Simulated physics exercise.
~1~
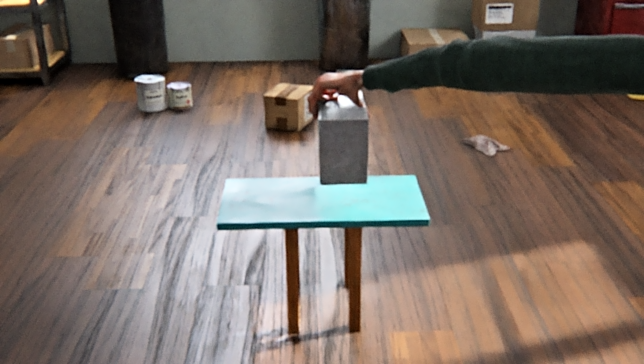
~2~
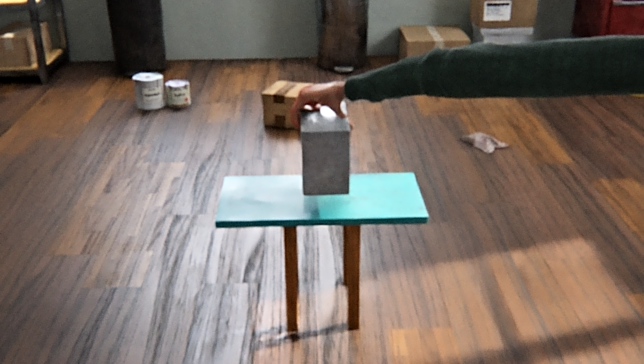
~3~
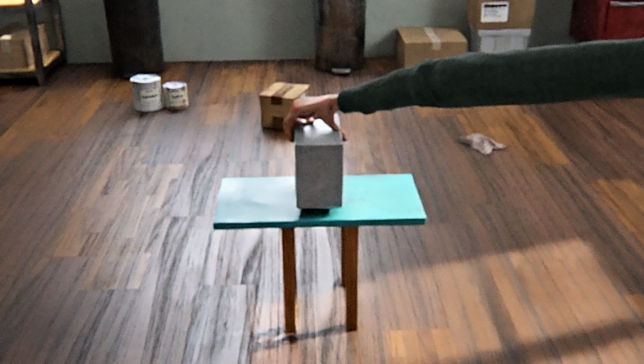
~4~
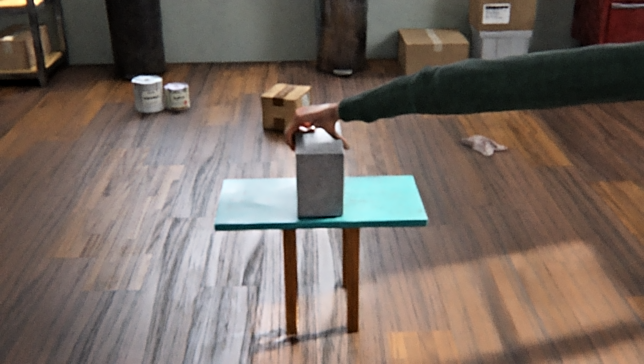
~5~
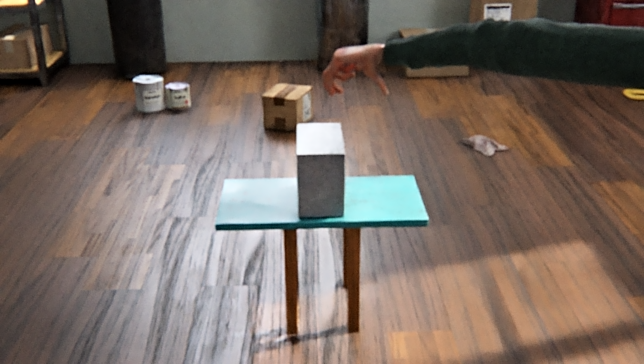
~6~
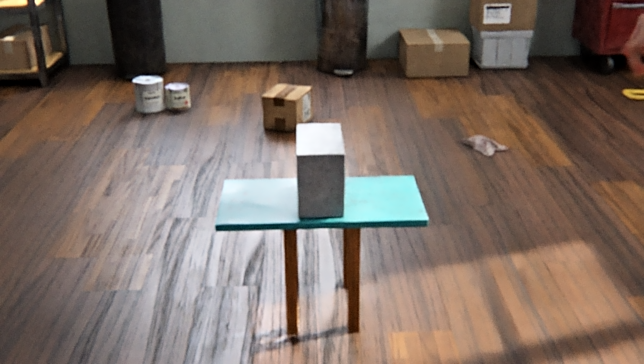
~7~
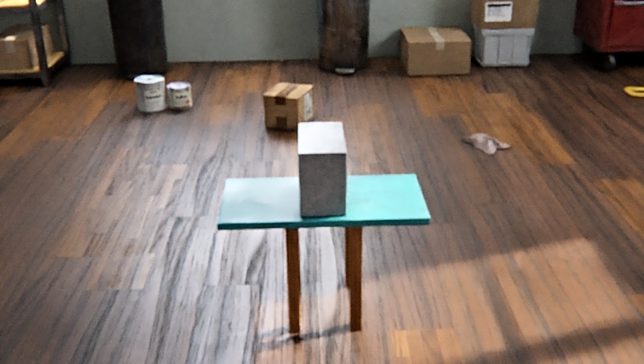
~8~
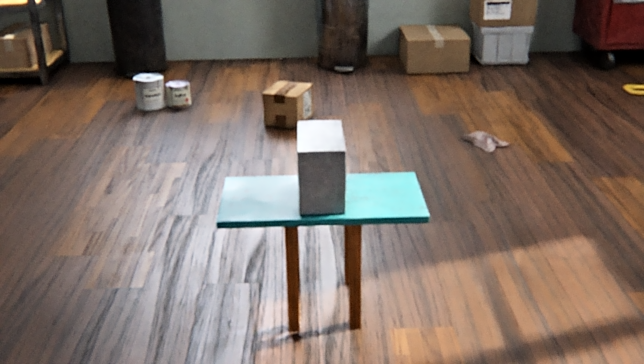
A hand in a dark green sleeve lowered a gray block onto a small turquoise-topped stand on a wooden floor, then let go and drew back to the right, and the block stayed upright on the steady stand.
